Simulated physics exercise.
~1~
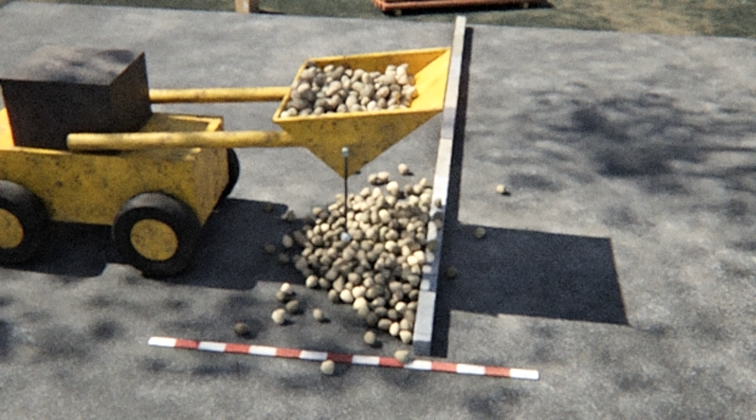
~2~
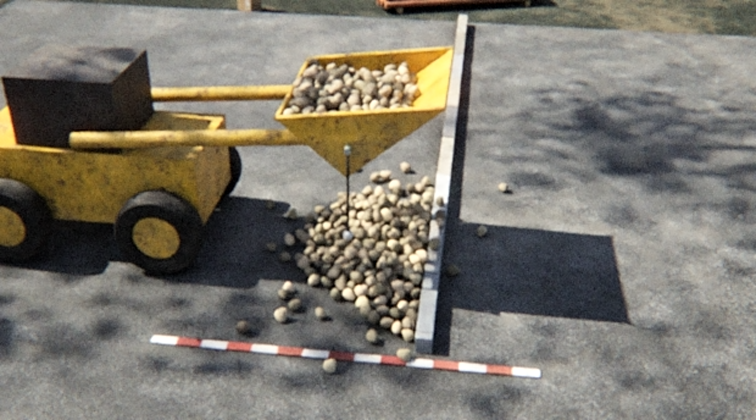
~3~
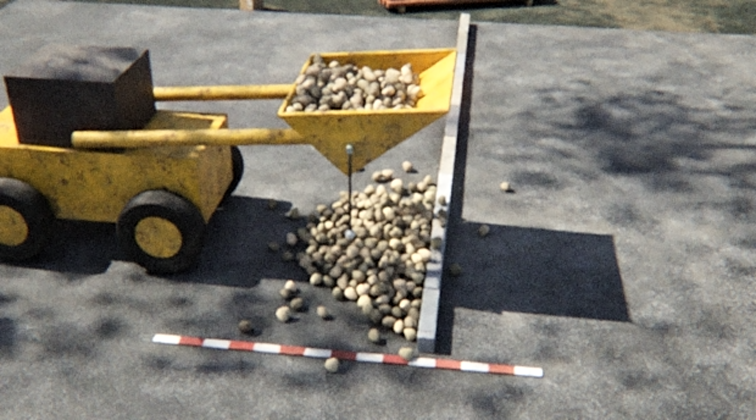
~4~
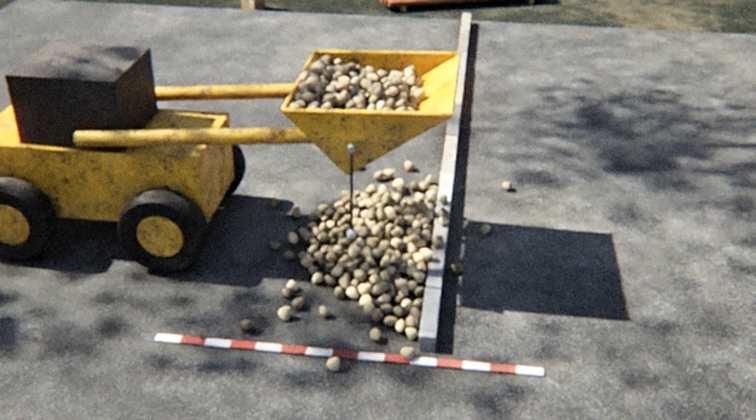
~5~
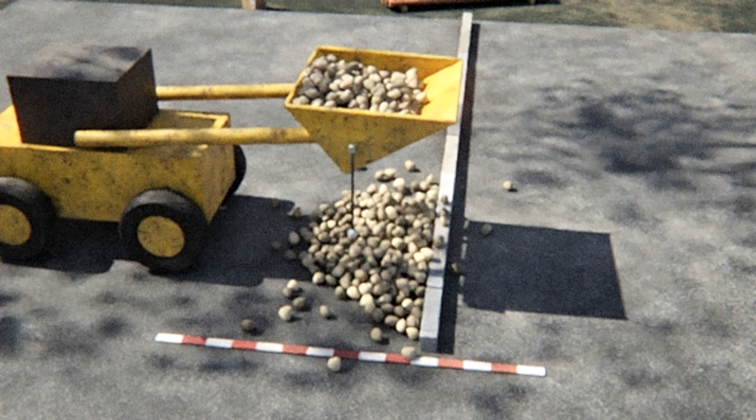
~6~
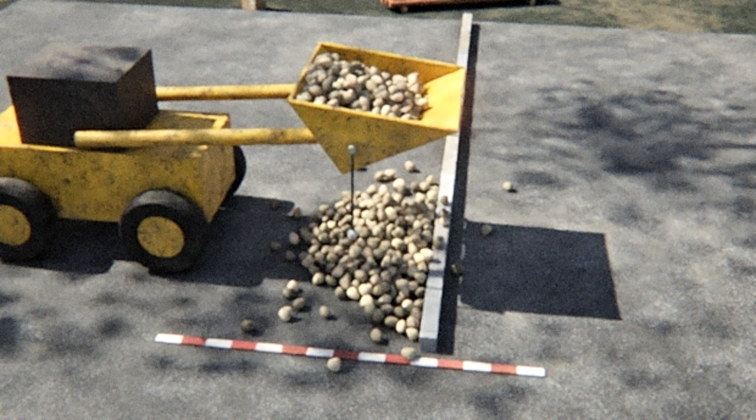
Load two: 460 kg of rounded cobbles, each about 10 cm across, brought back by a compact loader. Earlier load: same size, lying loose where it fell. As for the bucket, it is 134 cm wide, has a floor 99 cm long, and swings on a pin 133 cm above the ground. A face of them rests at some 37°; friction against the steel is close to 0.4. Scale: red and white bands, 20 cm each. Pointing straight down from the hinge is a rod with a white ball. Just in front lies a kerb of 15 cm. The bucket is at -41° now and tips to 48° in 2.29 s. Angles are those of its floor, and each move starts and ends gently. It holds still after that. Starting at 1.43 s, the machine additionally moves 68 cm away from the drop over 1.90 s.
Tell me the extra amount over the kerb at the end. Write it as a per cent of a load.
51 per cent.
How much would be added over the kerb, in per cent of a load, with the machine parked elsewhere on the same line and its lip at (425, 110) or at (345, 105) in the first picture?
Case one about 35 %, case two about 0 %.
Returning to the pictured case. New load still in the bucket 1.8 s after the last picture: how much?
It still holds about 0 per cent.
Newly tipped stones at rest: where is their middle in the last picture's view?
(451, 242).
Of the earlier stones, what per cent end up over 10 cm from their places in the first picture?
Around 5 in a hundred.
Then, 1.1 s after the last picture the floor is at 34°; in per cent of one load, 90 in the bucket, 106 on this side of the kerb, 3 over the kerb; the foremost stones are at (466, 222).
Then, 1.8 s after the last picture the floor is at 48°; in per cent of one load, 0 in the bucket, 151 on this side of the kerb, 48 over the kerb; the foremost stones are at (561, 271).
Then, 3.2 s after the last picture the floor is at 48°; in per cent of one load, 0 in the bucket, 147 on this side of the kerb, 52 over the kerb; the foremost stones are at (645, 265).
Then, 6.0 s after the last picture the floor is at 48°; in per cent of one load, 0 in the bucket, 147 on this side of the kerb, 52 over the kerb; the foremost stones are at (645, 265). Net gain over the kerb, 51.
